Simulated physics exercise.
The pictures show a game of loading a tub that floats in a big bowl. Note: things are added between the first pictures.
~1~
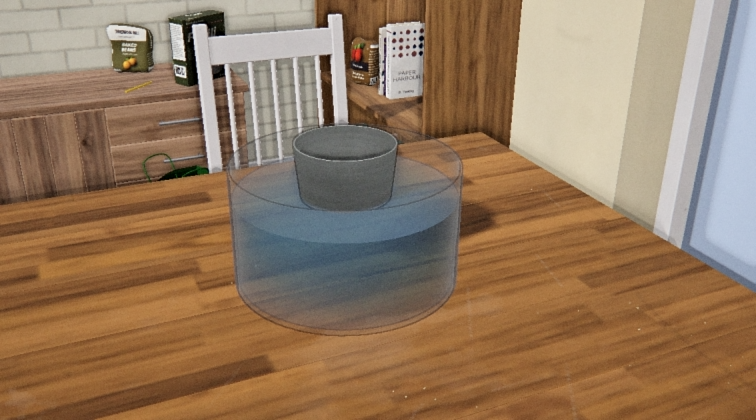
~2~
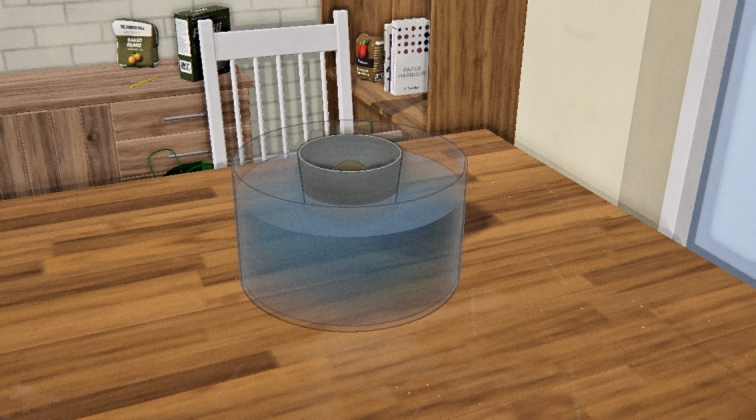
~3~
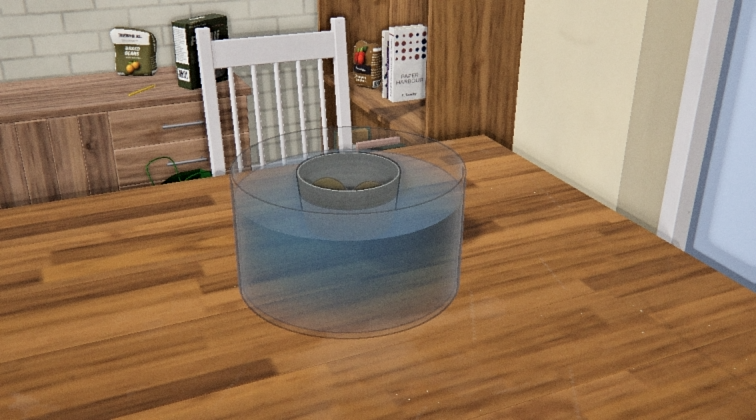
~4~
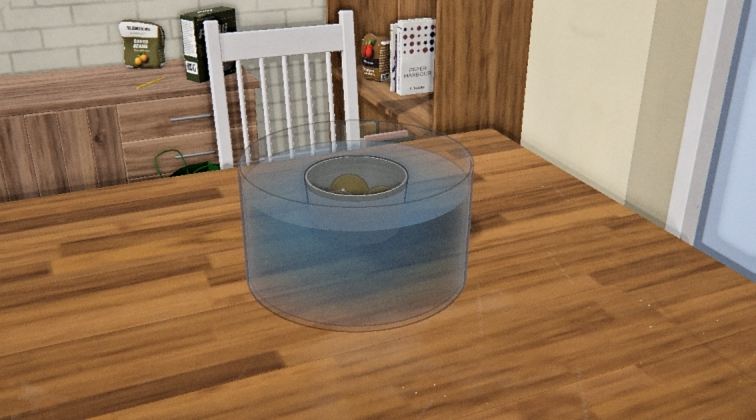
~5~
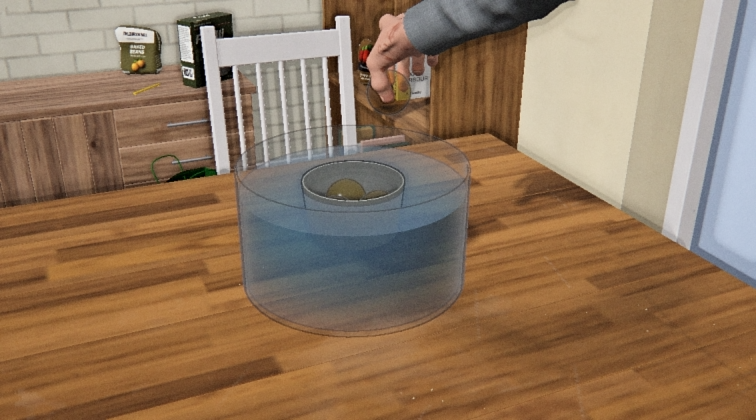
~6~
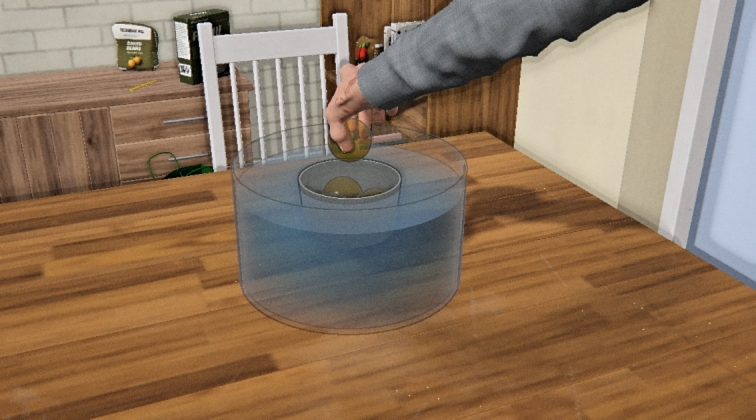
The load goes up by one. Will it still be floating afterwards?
It will not stay up this time.
Soon after, the glass marble is in and the tub dips.
Later, water pours in over its edge.
In the end, the tub lies on the bottom with its load.
